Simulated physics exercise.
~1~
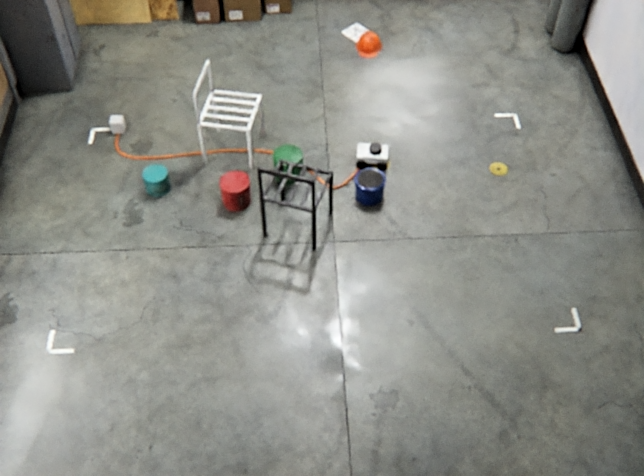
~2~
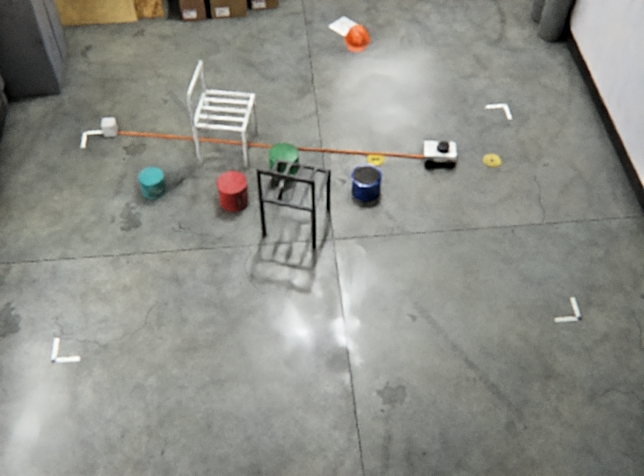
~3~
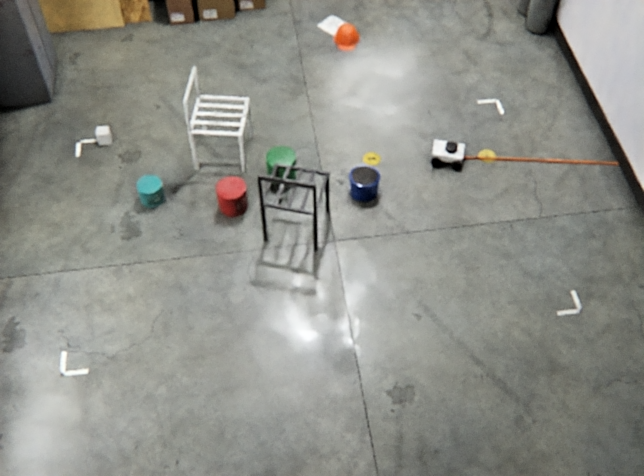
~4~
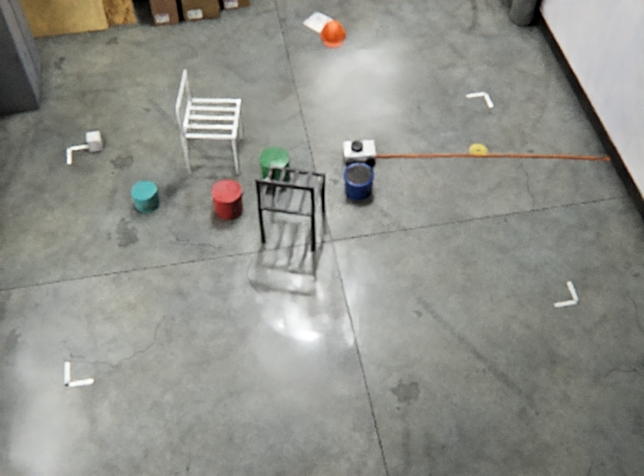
In the video, a small white cart trailing an orange cord from a white box drives right past buckets and two chairs on a concrete floor. The cord then stretches from the cart toward the right wall instead, and the cart ends back left behind the blue pot, the buckets and chairs unmoved.
